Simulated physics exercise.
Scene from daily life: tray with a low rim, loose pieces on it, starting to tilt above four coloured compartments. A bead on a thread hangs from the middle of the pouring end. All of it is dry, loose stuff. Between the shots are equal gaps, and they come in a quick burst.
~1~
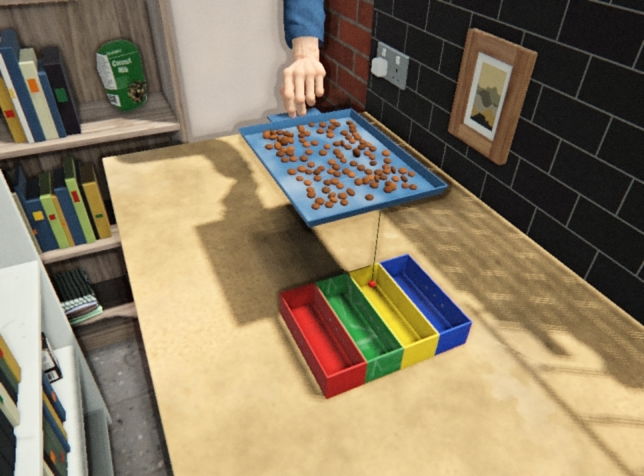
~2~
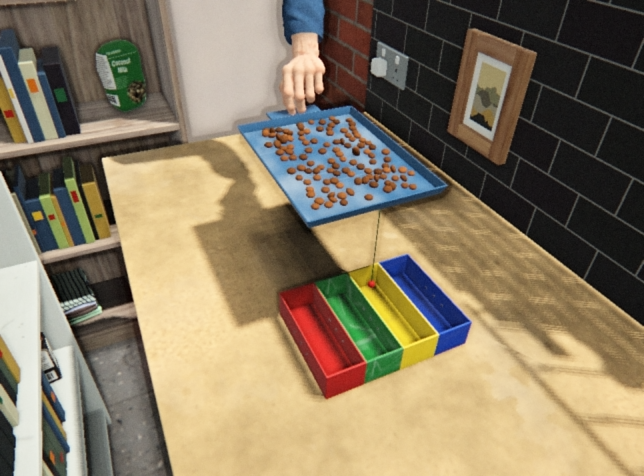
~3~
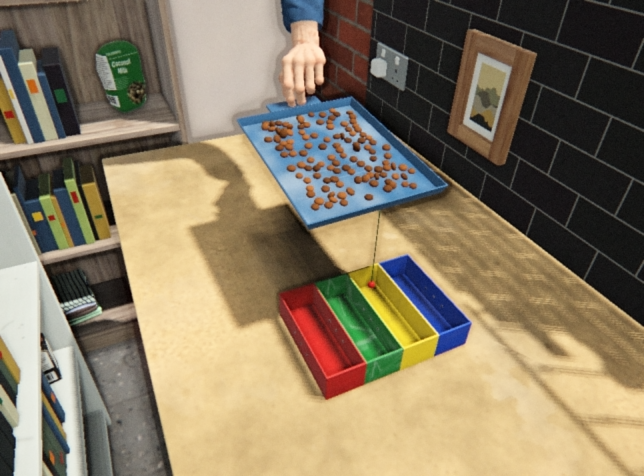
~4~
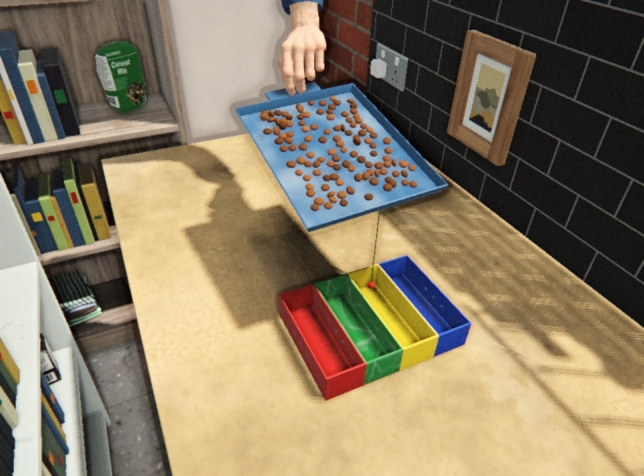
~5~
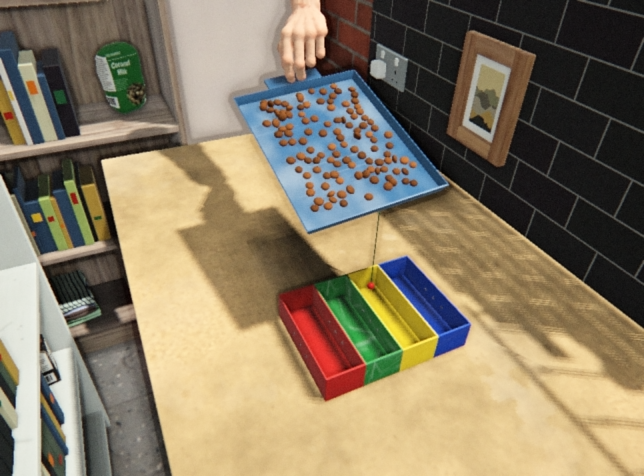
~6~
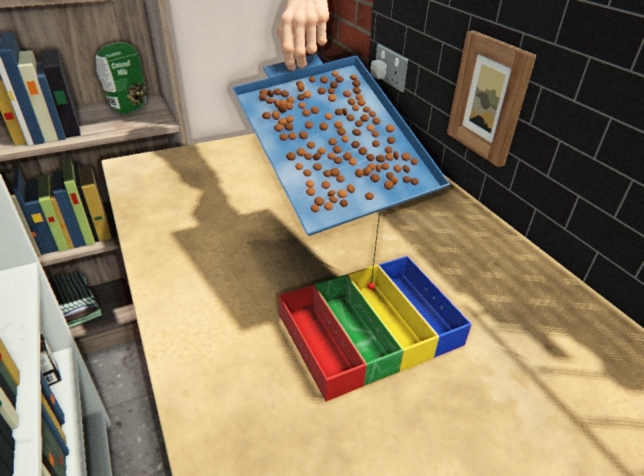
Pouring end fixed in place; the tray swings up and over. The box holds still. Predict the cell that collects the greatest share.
The red cell collects the greatest share.
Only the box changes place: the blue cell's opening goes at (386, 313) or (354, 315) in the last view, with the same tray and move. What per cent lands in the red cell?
You'd get 10 in a hundred the first time and 0 in a hundred the second.
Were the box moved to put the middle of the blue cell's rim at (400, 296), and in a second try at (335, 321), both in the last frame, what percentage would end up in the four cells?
You'd get about 100 per cent first and about 80 per cent second.
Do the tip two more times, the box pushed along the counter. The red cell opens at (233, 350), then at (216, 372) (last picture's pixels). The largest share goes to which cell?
It would be the cell in yellow the first time and blue the second time.
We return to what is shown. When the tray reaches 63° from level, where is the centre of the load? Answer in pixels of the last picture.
I'd mark it close to (342, 208).
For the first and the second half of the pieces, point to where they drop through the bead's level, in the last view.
(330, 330) first, (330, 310) later.
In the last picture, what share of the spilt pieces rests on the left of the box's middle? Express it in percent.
90 per cent or thereabouts.
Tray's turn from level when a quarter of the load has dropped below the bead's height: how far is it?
About 80° of tilt.
Soon, tray tipped steeply; nearly all on the tray; a small part falling or outside the box.
A while on, tray tipped past a quarter turn; a stray few on the tray; about half in the red cell; about a quarter in the green cell; a small part in the yellow cell; about a quarter falling or outside the box.
Towards the end, tray tipped past a quarter turn; about half in the red cell; about a quarter in the green cell; a small part in the yellow cell; a small part falling or outside the box.
Finally, tray tipped past a quarter turn; about half in the red cell; about a quarter in the green cell; a small part in the yellow cell; none in the blue cell; a small part outside the box.
